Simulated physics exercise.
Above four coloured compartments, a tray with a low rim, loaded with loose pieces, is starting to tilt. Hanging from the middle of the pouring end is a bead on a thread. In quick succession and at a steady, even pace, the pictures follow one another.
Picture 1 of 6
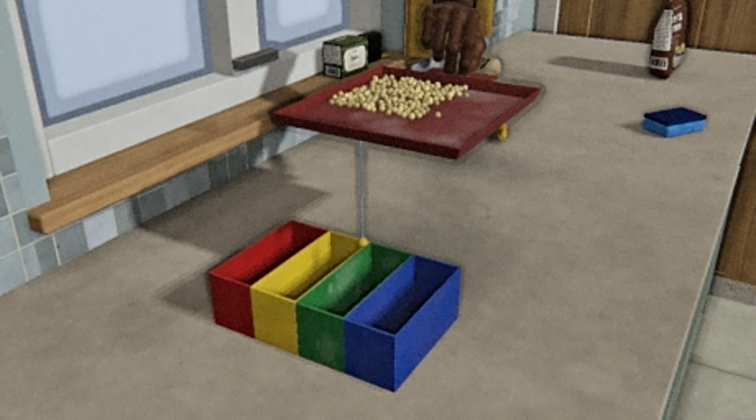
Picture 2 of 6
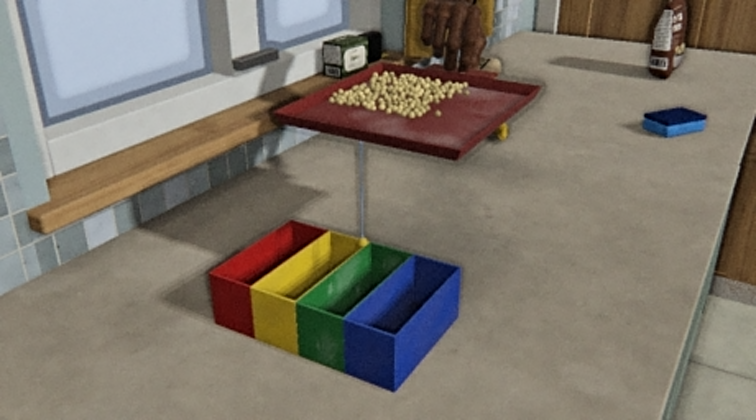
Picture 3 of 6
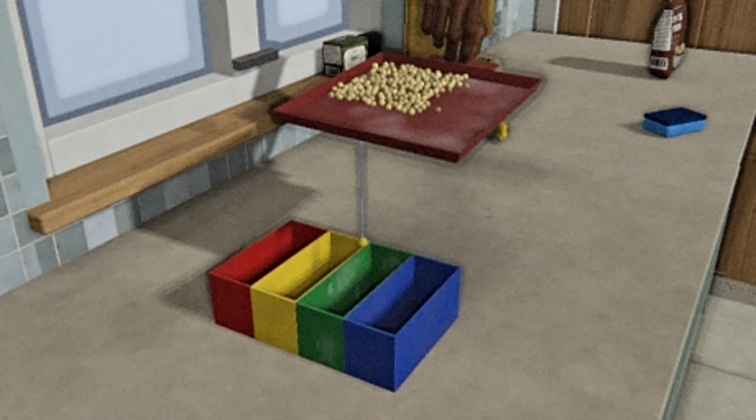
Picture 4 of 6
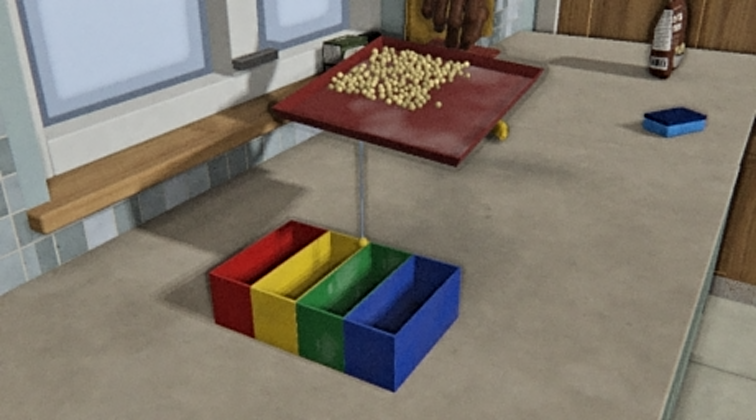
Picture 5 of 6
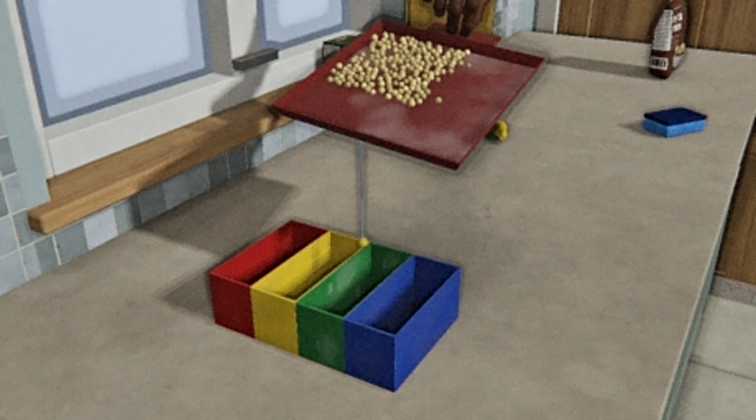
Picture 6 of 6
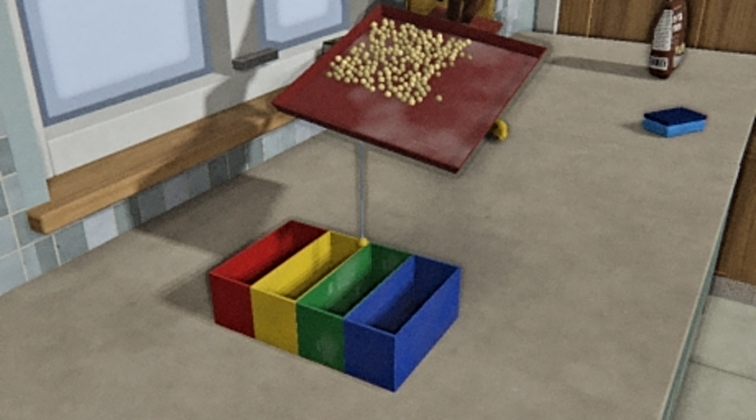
A hand behind a red tray of soya beans raises its far side above coloured compartments.
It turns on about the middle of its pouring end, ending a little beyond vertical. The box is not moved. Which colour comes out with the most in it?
Fullest: The blue cell.
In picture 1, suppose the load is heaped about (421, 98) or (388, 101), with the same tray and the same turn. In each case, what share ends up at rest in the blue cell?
You'd get 40 % the first time and 50 % the second.
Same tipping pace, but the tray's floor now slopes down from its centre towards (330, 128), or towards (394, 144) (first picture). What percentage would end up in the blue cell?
Lab note: Try one about 0 %, try two about 40 %.
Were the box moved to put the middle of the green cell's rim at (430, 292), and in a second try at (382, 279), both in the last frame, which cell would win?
The first time the cell in green comes out on top, the second time the cell in blue.
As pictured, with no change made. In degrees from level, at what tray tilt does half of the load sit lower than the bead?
It has tipped about 65 degrees.
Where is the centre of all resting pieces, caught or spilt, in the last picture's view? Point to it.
Once nothing moves, the middle sits near (432, 355).
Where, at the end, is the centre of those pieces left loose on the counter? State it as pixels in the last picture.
Look around pixel (484, 383).
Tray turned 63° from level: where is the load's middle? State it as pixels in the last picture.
Load centre: Approx. (431, 249).
Shortly afterwards, tray tipped steeply; near a quarter on the tray; a little in the blue cell; only a few in the green cell; only a few in the yellow cell; near half falling or outside the box.
Next, tray tipped past a quarter turn; near a third in the blue cell; a little in the green cell; only a few in the yellow cell; near two thirds falling or outside the box.
Some moments later, tray tipped past a quarter turn; near a third in the blue cell; a little in the green cell; only a few in the yellow cell; near two thirds falling or outside the box.
In the end, tray tipped past a quarter turn; near a third in the blue cell; a little in the green cell; only a few in the yellow cell; none at all in the red cell; near two thirds outside the box.
